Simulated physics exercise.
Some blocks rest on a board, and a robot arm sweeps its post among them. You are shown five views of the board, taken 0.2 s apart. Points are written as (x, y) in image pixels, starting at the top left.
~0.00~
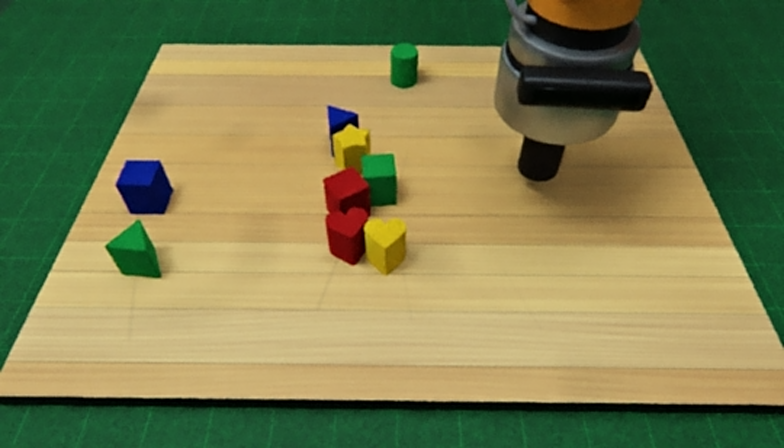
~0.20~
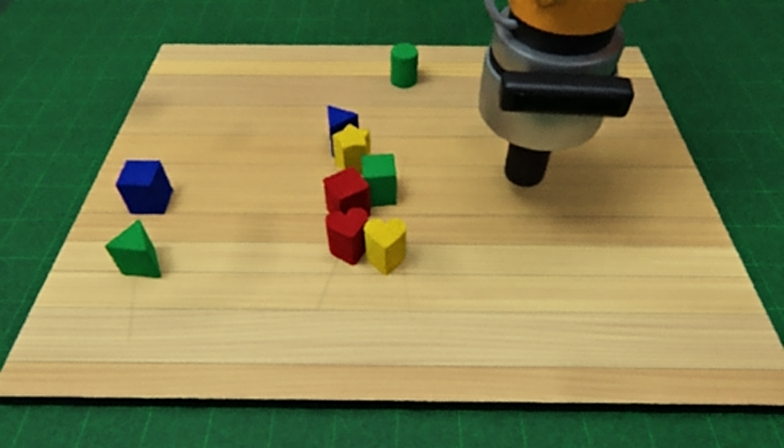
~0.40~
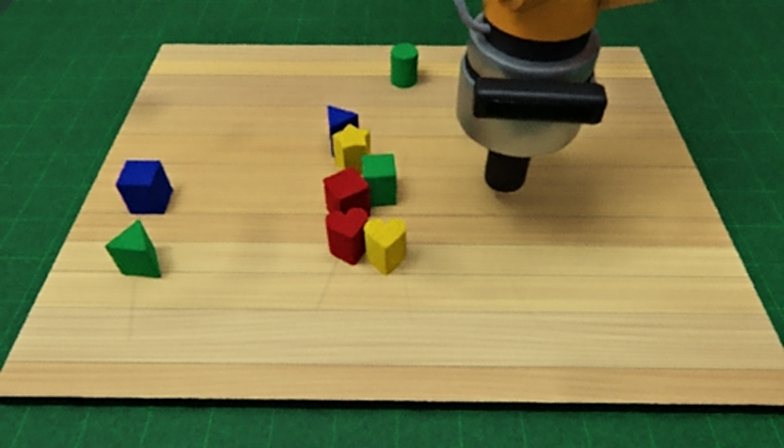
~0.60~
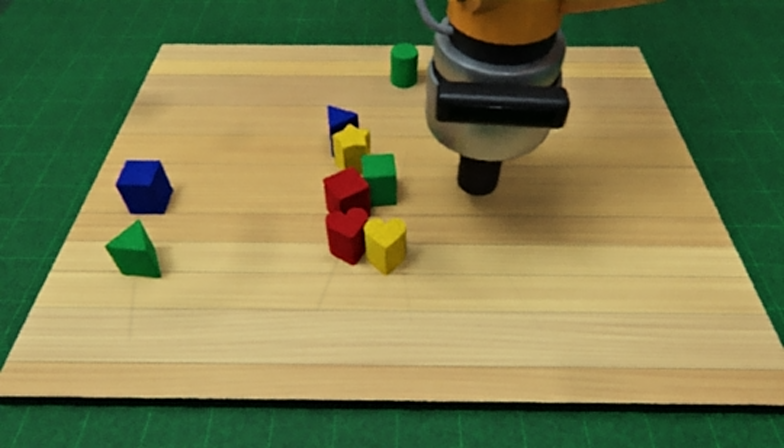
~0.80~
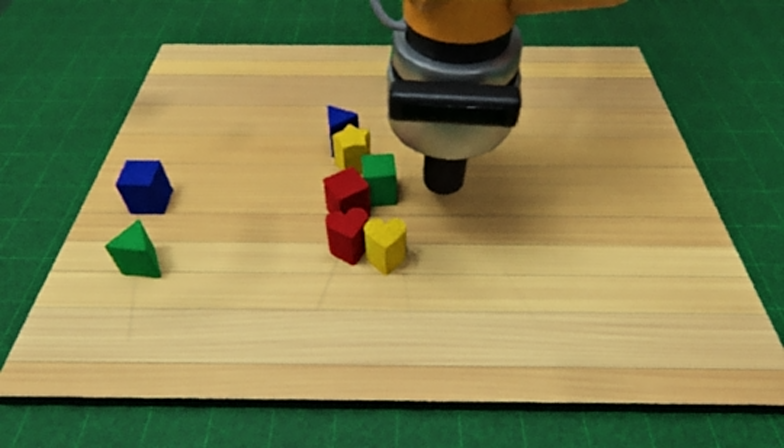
On a wooden board scattered with colourful blocks, a robot arm lowered its dark post slightly toward the viewer while sweeping left, drawing near the green square block as all the blocks stayed still.
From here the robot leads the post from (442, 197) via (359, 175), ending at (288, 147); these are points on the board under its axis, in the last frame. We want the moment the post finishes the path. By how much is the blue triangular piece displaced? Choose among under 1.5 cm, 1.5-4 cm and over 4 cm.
The best fit is 1.5 to 4 cm.
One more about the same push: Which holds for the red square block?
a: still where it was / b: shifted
My answer is option b.
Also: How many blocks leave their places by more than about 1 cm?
Three or more blocks.
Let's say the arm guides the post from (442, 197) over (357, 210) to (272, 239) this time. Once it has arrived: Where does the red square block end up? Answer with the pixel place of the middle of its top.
Pixel (240, 189).
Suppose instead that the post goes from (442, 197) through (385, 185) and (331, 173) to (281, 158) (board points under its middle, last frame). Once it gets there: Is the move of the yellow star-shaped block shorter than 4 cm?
No, I don't think so.
What follows on the original path. One third of the way, post at (384, 167); red square block at (331, 188); green square block at (349, 165), turned 40° anticlockwise.
Two thirds of the way, post at (331, 151); blue triangular piece at (328, 103), turned 60° clockwise; red square block at (321, 191), turned 35° anticlockwise; yellow star-shaped block at (309, 119), turned 45° clockwise; green square block at (325, 164), turned 65° anticlockwise.
At the end, post at (285, 132); blue triangular piece at (327, 102), turned 70° clockwise; red square block at (321, 191), turned 35° anticlockwise; yellow star-shaped block at (270, 99), turned 55° clockwise; green square block at (325, 164), turned 65° anticlockwise.
